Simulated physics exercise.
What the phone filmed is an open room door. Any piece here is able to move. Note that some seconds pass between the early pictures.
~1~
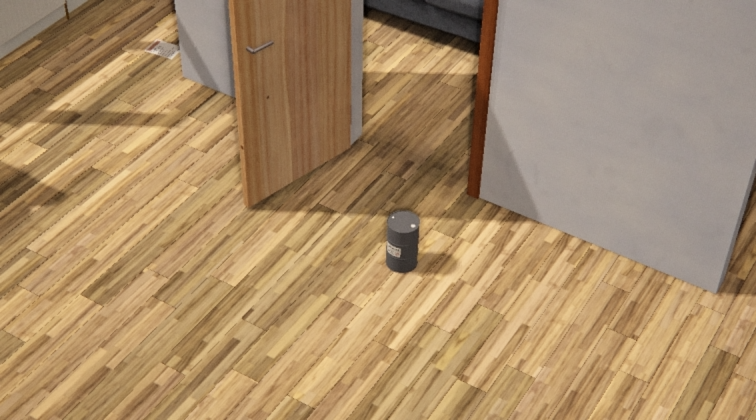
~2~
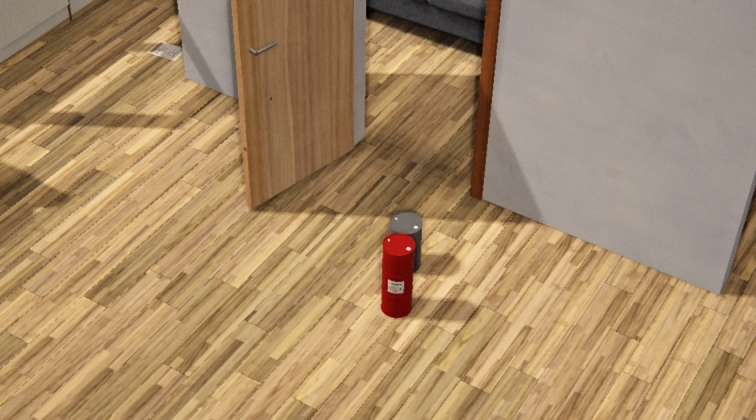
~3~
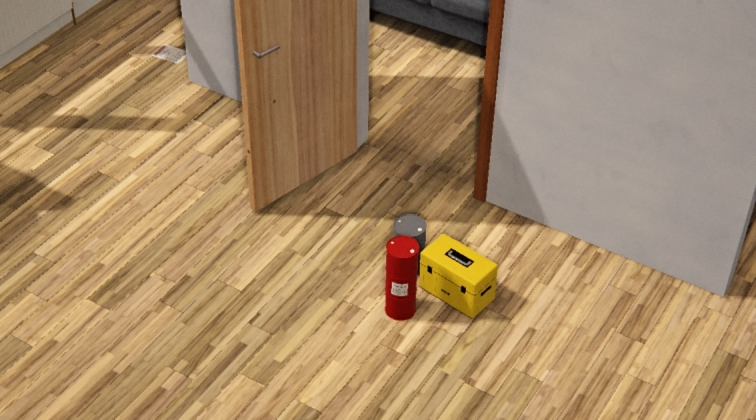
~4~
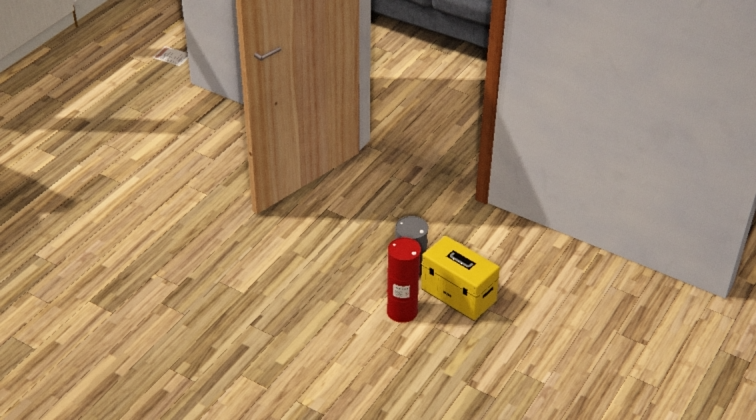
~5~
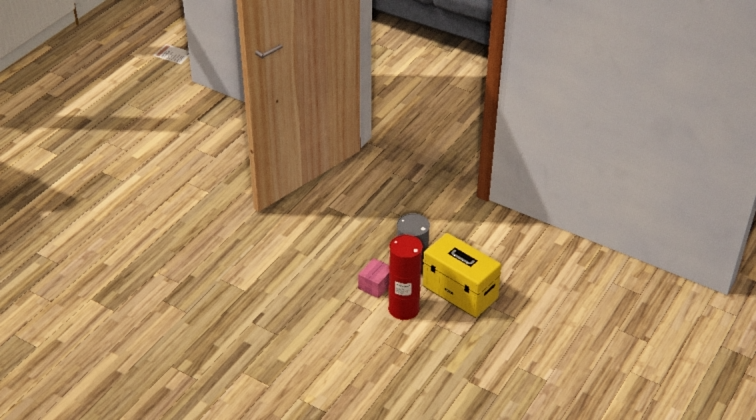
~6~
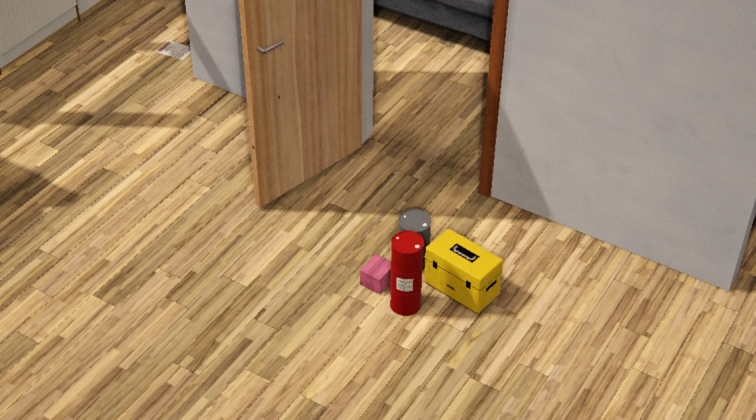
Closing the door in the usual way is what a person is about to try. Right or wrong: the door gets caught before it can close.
Wrong, it closes fully.
Then, 0.70 s after the last picture, door at 72°.
Then, 1.20 s after the last picture, door at 28°.
At rest, door at 0°; all 4 in place. Seen from the same camera at the end, pink box near (378, 274).
